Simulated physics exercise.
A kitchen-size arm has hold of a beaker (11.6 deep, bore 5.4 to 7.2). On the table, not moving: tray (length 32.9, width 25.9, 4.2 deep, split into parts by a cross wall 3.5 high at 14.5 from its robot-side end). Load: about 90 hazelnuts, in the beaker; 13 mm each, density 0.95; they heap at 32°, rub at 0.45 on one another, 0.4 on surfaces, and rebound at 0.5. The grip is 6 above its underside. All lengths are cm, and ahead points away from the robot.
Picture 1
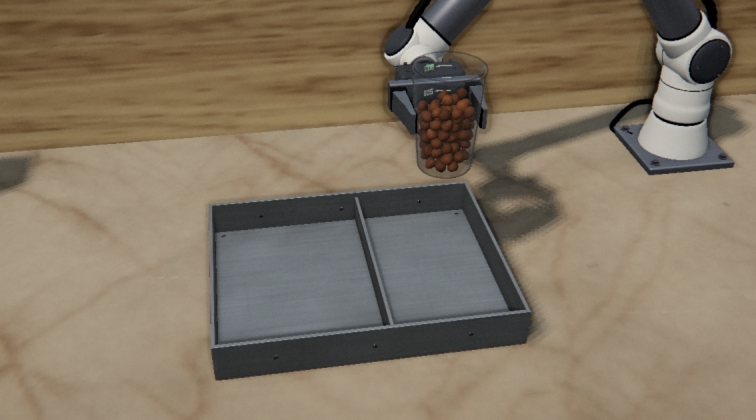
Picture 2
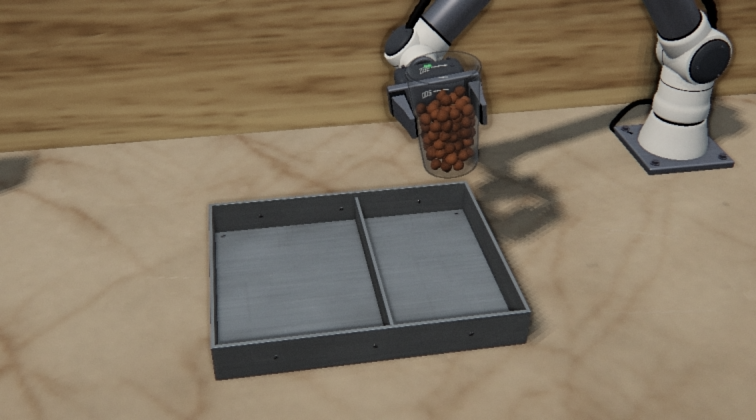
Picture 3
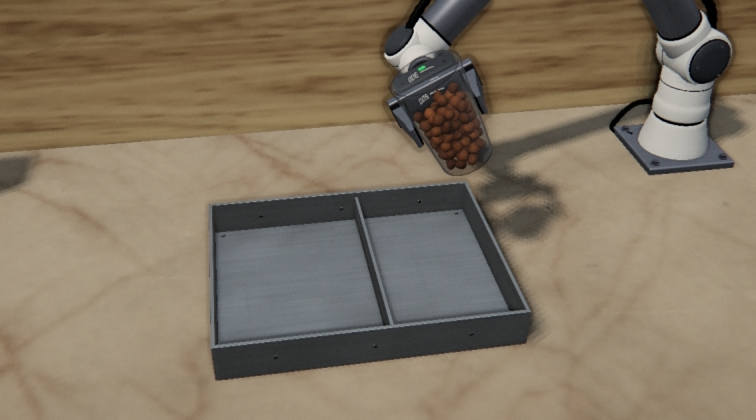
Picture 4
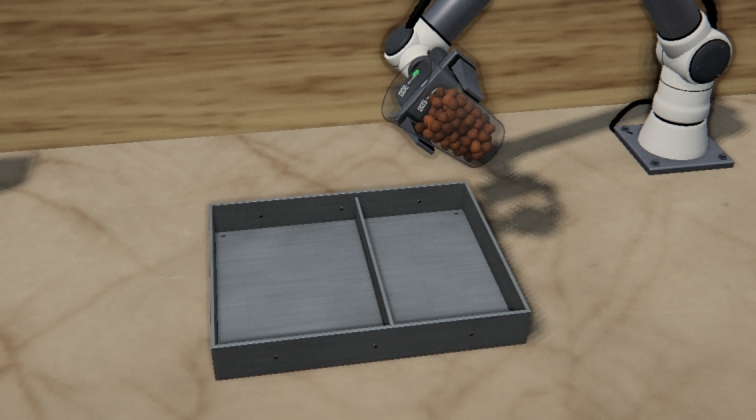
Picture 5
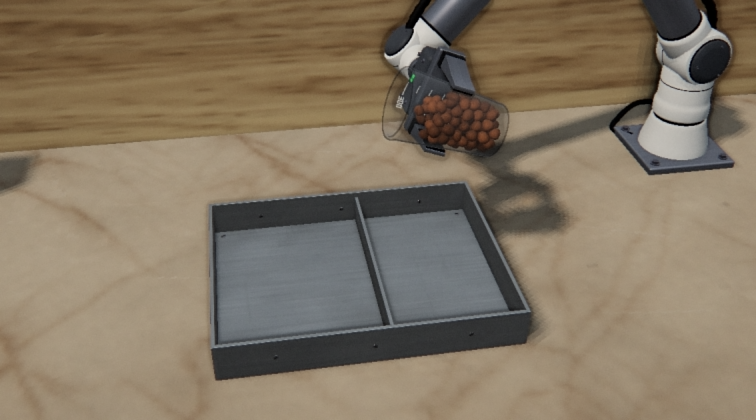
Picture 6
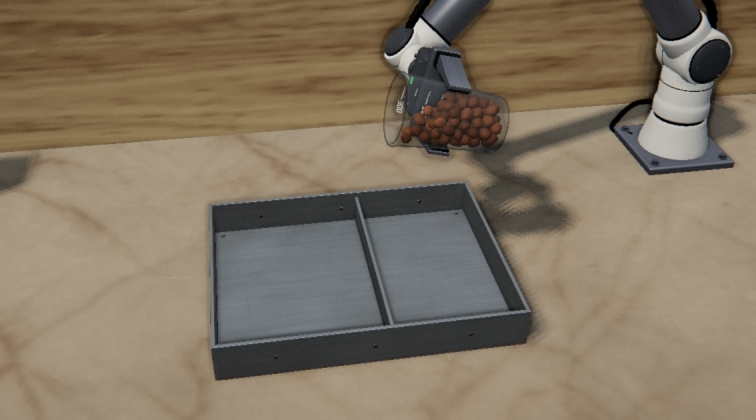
A marbled beige tabletop with a wood-grain surface behind it is seen from above at an angle, in a steady view. A dark grey tray divided into two compartments sits empty at the centre, while a white and dark grey robot arm at upper right grips a clear beaker of reddish-brown nuts. The gripper tips the beaker leftward until it lies nearly sideways, and the nuts shift along inside towards its mouth.
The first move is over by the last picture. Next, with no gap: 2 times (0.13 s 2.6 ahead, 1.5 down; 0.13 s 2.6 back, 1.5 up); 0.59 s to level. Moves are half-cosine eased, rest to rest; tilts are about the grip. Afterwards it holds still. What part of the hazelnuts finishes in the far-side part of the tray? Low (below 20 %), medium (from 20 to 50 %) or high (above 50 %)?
A low share, below 20 %, ends in the far-side part of the tray.
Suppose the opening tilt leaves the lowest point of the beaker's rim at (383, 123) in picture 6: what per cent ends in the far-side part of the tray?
About 0 per cent.
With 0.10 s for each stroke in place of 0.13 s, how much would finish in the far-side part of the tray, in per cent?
It would be near 10 per cent.
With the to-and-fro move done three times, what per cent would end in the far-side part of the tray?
In that case some 10 per cent.
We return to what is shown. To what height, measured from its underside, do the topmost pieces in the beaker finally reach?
About 8.5 cm.
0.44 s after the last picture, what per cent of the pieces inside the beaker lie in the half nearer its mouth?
Roughly 45 per cent.
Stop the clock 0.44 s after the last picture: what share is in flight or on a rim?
Some 1 per cent.
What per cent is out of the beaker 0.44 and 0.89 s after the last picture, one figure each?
In turn: 5, 10.
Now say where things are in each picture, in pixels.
The first picture shows the beaker middle at (447, 119), level; upper third of the load around (447, 111), from x 425 to 470, top at y 95; 94 in the beaker.
The second picture shows the beaker middle at (447, 119), tilted 7° forward; upper third of the load around (446, 111), from x 420 to 470, top at y 90.
The third picture shows the beaker middle at (447, 118), tilted 26° forward; upper third of the load around (450, 113), from x 420 to 480, top at y 90.
The fourth picture shows the beaker middle at (448, 118), tilted 50° forward; upper third of the load around (451, 108), from x 420 to 490, top at y 90.
The fifth picture shows the beaker middle at (448, 117), tilted 69° forward; upper third of the load around (455, 108), from x 420 to 495, top at y 95.
The sixth picture shows the beaker middle at (448, 117), tilted 76° forward; upper third of the load around (464, 109), from x 405 to 495, top at y 95; 94 in the beaker.
Then, 0.44 s on, tilted 76° forward, highest piece 22 above the table; 91 in the beaker, 1 in the robot-side part, 1 in the far-side part, 1 in flight or on a rim.
Then, 0.89 s on, tilted 24° forward, highest piece 25 above the table; 86 in the beaker, 6 in the far-side part, 2 in the robot-side part.
Then, 1.31 s on, level, highest piece 24 above the table; 86 in the beaker, 6 in the far-side part, 2 in the robot-side part.
Then, 2.36 s on, level, highest piece 24 above the table; 86 in the beaker, 6 in the far-side part, 2 in the robot-side part.
In the end, 86 in the beaker, 6 in the far-side part, 2 in the robot-side part. That is 6 % in the far-side part of the tray.
